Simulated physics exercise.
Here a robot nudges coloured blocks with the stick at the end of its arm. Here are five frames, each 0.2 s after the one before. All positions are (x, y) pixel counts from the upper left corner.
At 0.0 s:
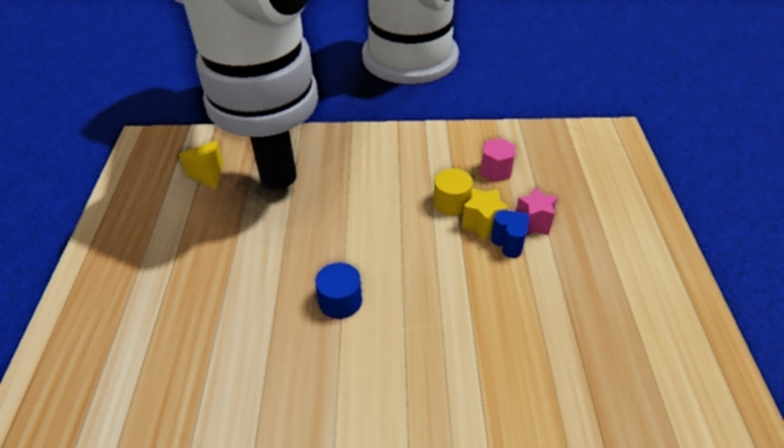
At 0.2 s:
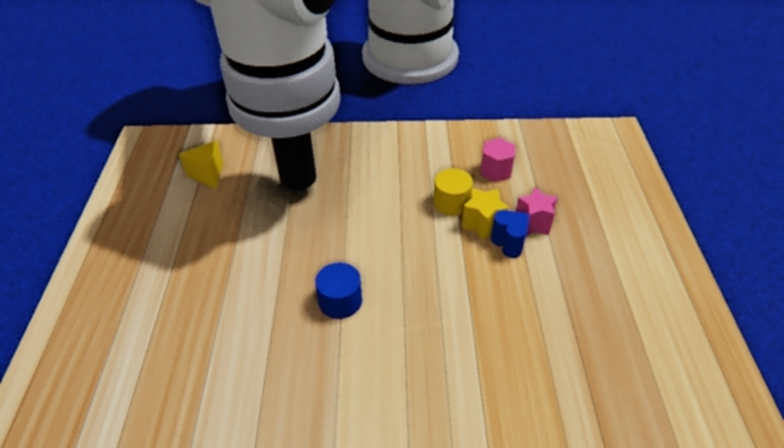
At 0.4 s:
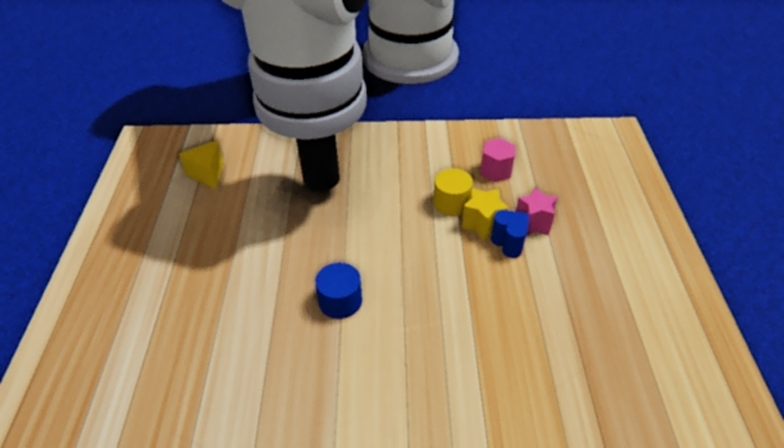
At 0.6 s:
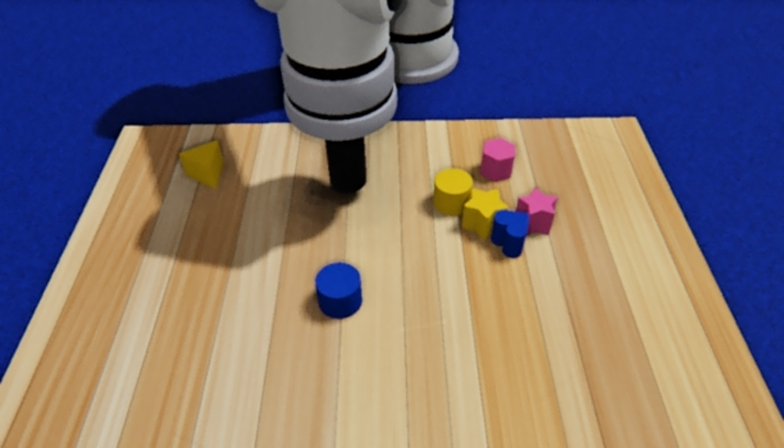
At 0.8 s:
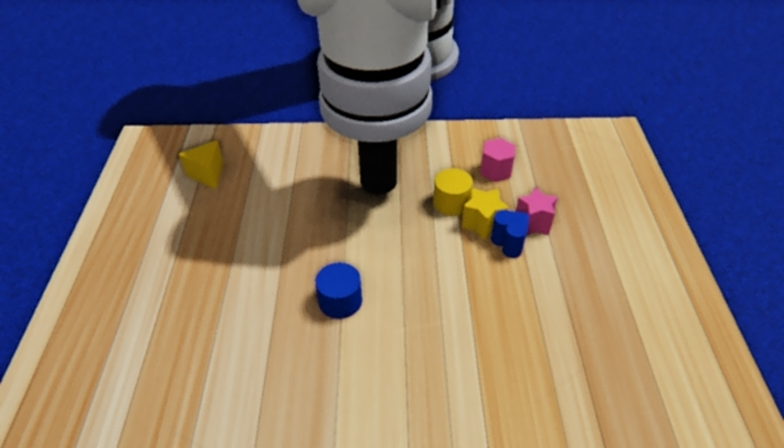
Robot arm sliding its black stick rightward across a wooden board, touching none of the yellow, pink and blue blocks.
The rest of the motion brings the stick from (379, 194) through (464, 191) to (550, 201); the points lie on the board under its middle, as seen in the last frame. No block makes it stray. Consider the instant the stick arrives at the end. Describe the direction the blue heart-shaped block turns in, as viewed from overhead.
It ends up turned anticlockwise.
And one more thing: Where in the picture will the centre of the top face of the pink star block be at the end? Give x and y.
Put as a pixel place, it's (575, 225).
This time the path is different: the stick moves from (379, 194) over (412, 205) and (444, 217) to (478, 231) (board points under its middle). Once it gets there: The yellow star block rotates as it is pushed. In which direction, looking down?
The sense of turning is clockwise.
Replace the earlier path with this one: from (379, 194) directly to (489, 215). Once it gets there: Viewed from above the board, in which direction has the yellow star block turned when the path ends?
The answer is clockwise.
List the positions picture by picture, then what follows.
In the first frame, tip of the stick at (279, 177), middles of tops, yellow circle at (453, 180), yellow star block at (486, 201), pink hexagon at (499, 148), blue heart-shaped block at (514, 221), pink star block at (539, 201).
In the second frame, stick at (298, 178), nothing pushed.
In the third frame, stick at (322, 179), nothing pushed.
In the fourth frame, stick at (348, 181), nothing pushed.
In the fifth frame, stick at (379, 182), yellow circle at (453, 180), yellow star block at (486, 201), pink hexagon at (499, 148), blue heart-shaped block at (514, 221), pink star block at (539, 201).
What follows on the original path. One third of the way, stick at (437, 179); yellow circle at (473, 180); yellow star block at (496, 203), turned 25° clockwise; blue heart-shaped block at (518, 227).
Two thirds of the way, stick at (496, 181); yellow circle at (530, 188); yellow star block at (515, 210), turned 95° clockwise; pink hexagon at (502, 148), turned 15° anticlockwise; blue heart-shaped block at (519, 236), turned 20° anticlockwise; pink star block at (557, 210), turned 15° anticlockwise.
At the end, stick at (553, 189); yellow circle at (582, 202); yellow star block at (516, 210), turned 95° clockwise; pink hexagon at (504, 148), turned 20° anticlockwise; blue heart-shaped block at (519, 236), turned 20° anticlockwise; pink star block at (577, 226), turned 55° clockwise.
